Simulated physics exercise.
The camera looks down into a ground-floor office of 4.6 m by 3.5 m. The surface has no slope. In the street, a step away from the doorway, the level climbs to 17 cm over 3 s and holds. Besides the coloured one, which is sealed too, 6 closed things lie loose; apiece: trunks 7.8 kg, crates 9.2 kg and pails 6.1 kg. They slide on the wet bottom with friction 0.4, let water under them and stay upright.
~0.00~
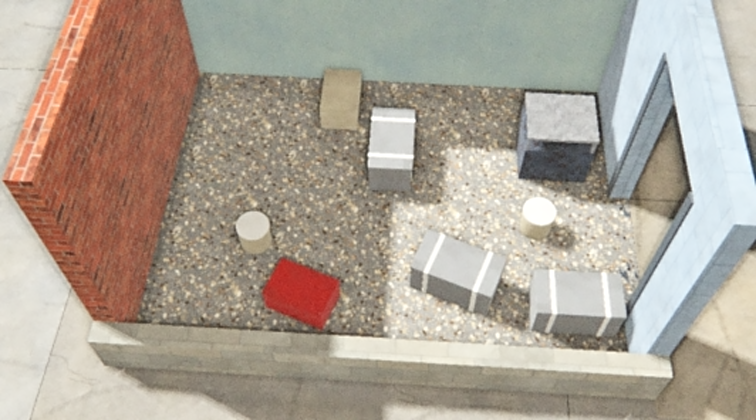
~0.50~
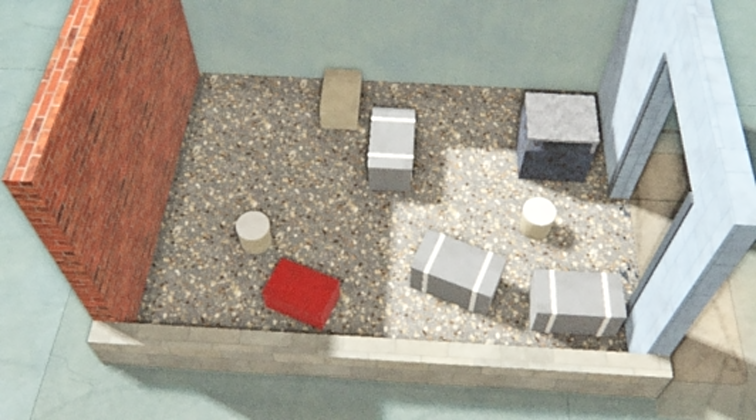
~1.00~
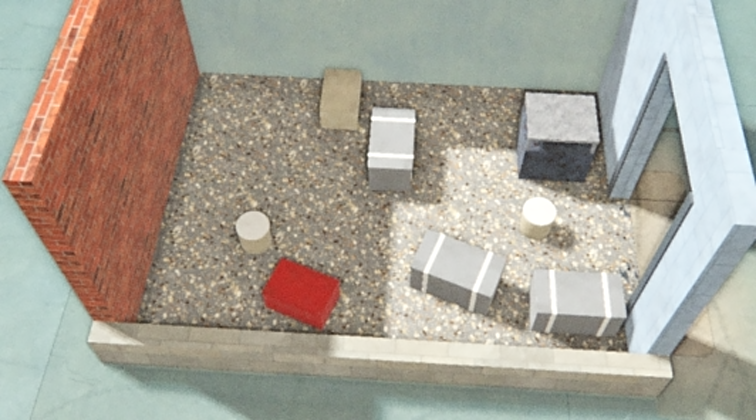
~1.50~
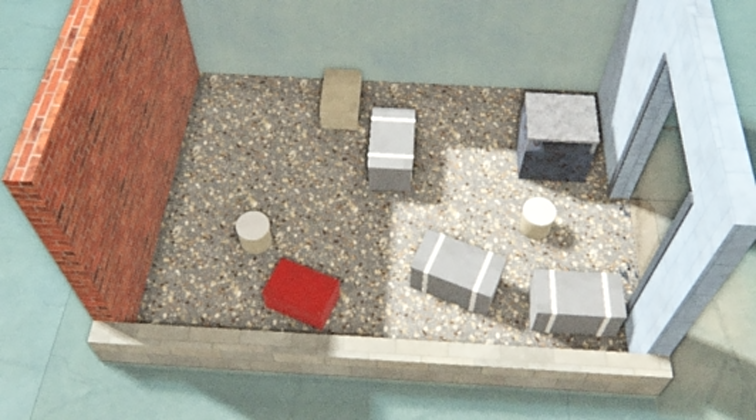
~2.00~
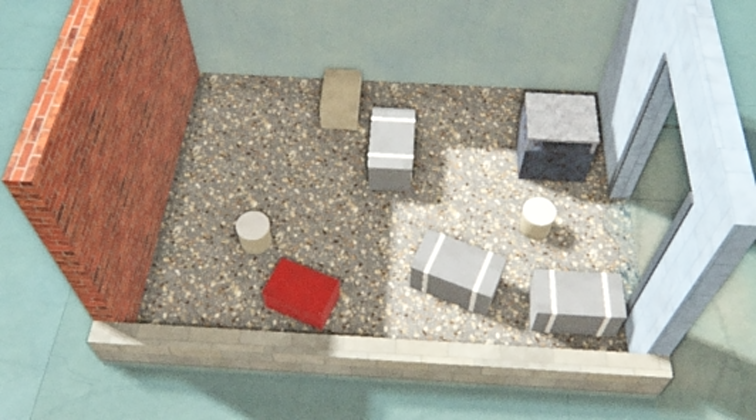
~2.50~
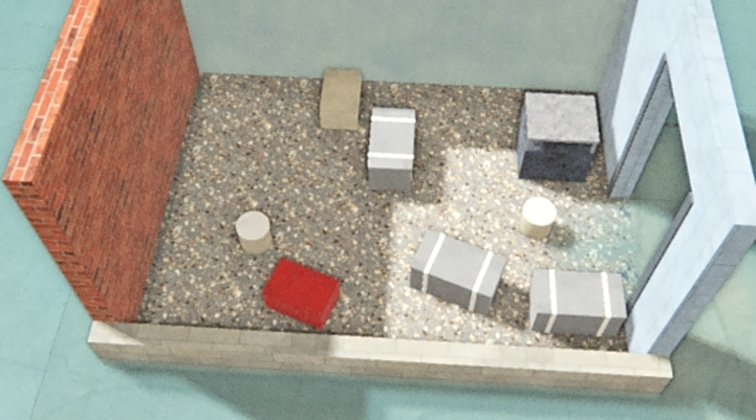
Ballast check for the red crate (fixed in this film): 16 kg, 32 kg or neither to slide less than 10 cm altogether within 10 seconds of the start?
Verdict: Only the higher weight holds it.
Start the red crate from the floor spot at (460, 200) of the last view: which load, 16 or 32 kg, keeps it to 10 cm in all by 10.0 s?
Only the larger holds.
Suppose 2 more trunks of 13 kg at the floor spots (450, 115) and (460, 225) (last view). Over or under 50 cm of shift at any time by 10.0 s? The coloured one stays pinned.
In turn: Less, more.
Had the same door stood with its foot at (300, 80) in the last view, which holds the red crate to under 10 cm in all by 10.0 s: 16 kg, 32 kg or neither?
Then only the larger load is enough.
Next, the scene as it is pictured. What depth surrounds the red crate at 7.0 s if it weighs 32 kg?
About 5 cm.
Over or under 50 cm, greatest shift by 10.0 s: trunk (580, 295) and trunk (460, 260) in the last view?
In that order: Short of it, over.
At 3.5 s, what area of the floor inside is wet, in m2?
About 2.5 m2.
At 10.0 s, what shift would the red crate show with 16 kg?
Roughly 120 cm.
After 3.5 s the red crate would be 0 cm from its start with 16 kg and 0 cm from its start with 32 kg; 0 cm of water round it then.
After 4.5 s the red crate would be 0 cm from its start with 16 kg and 0 cm from its start with 32 kg; 0 cm of water round it then.
After 7.0 s the red crate would be 67 cm from its start with 16 kg and 0 cm from its start with 32 kg; 5 cm of water round it then.
After 10.0 s the red crate would be 122 cm from its start with 16 kg and 0 cm from its start with 32 kg; 7 cm of water round it then.
